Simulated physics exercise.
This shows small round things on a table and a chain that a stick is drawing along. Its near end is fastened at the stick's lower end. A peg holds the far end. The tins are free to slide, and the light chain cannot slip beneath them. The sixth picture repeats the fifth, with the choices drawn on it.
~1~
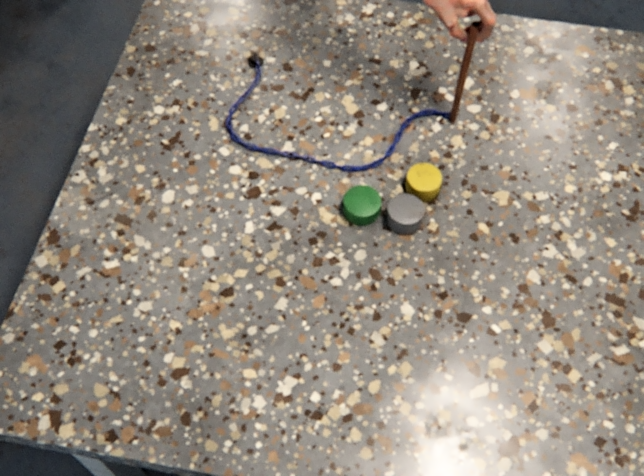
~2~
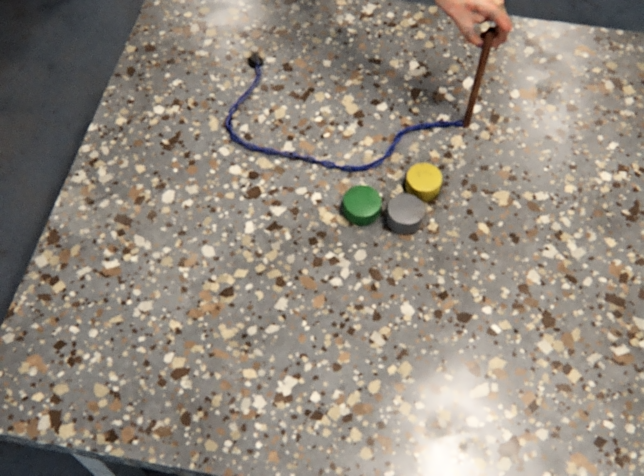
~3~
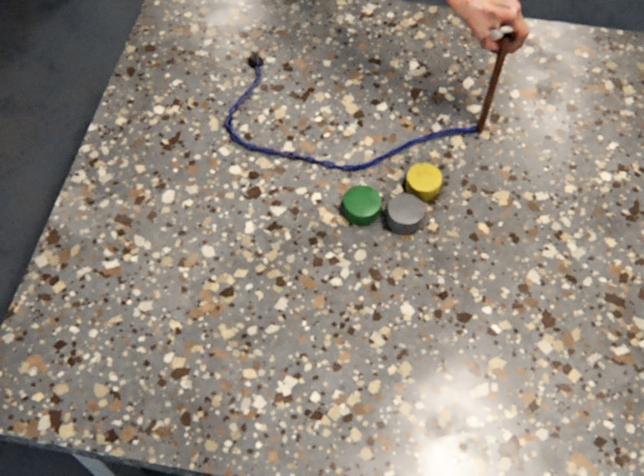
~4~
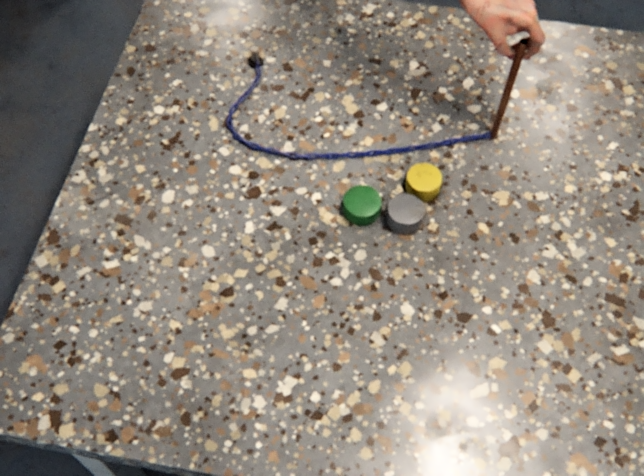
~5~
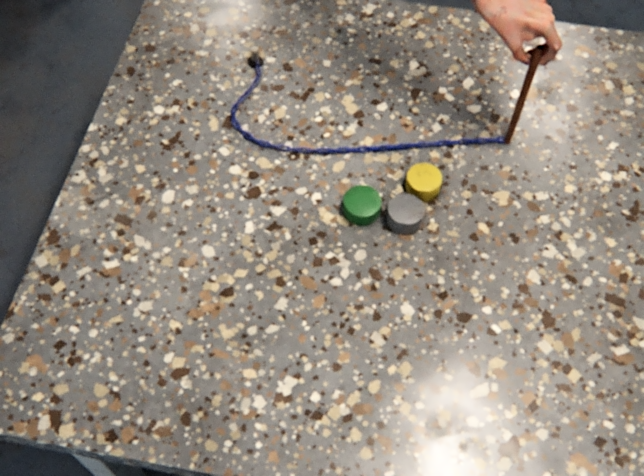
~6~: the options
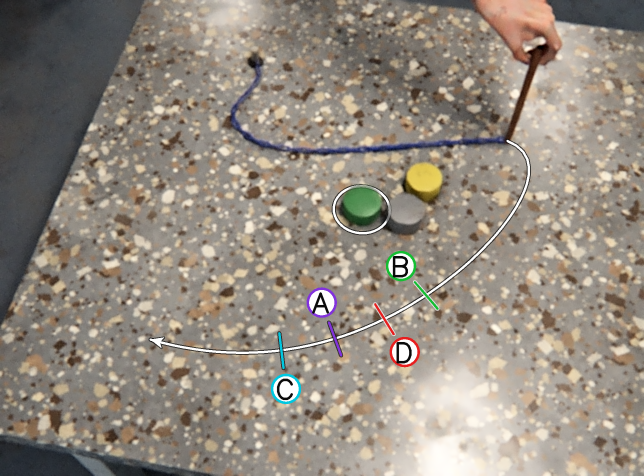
A hand with a stick draws a blue chain rightward past three still tins, straightening it.
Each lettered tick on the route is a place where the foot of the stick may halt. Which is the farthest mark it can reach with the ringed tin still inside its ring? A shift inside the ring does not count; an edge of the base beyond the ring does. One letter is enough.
At D, and not beyond.
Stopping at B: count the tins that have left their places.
By then, none.
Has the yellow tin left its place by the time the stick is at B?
No.
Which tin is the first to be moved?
Yellow.
On the copy, A at (335, 339); B at (426, 295); C at (281, 350); D at (384, 319); the ring at (362, 209); the route from (507, 141) via (413, 304) to (150, 340).
On D. First, foot of the stick (514, 211); green tin (362, 205).
Then, foot of the stick (455, 275); green tin (362, 205).
Finally, foot of the stick (384, 320); yellow tin (398, 185); green tin (362, 205); the green tin is still in its ring.
By contrast, A drags the ringed tin to (336, 209); B is safe but short; C drags the ringed tin to (305, 211).
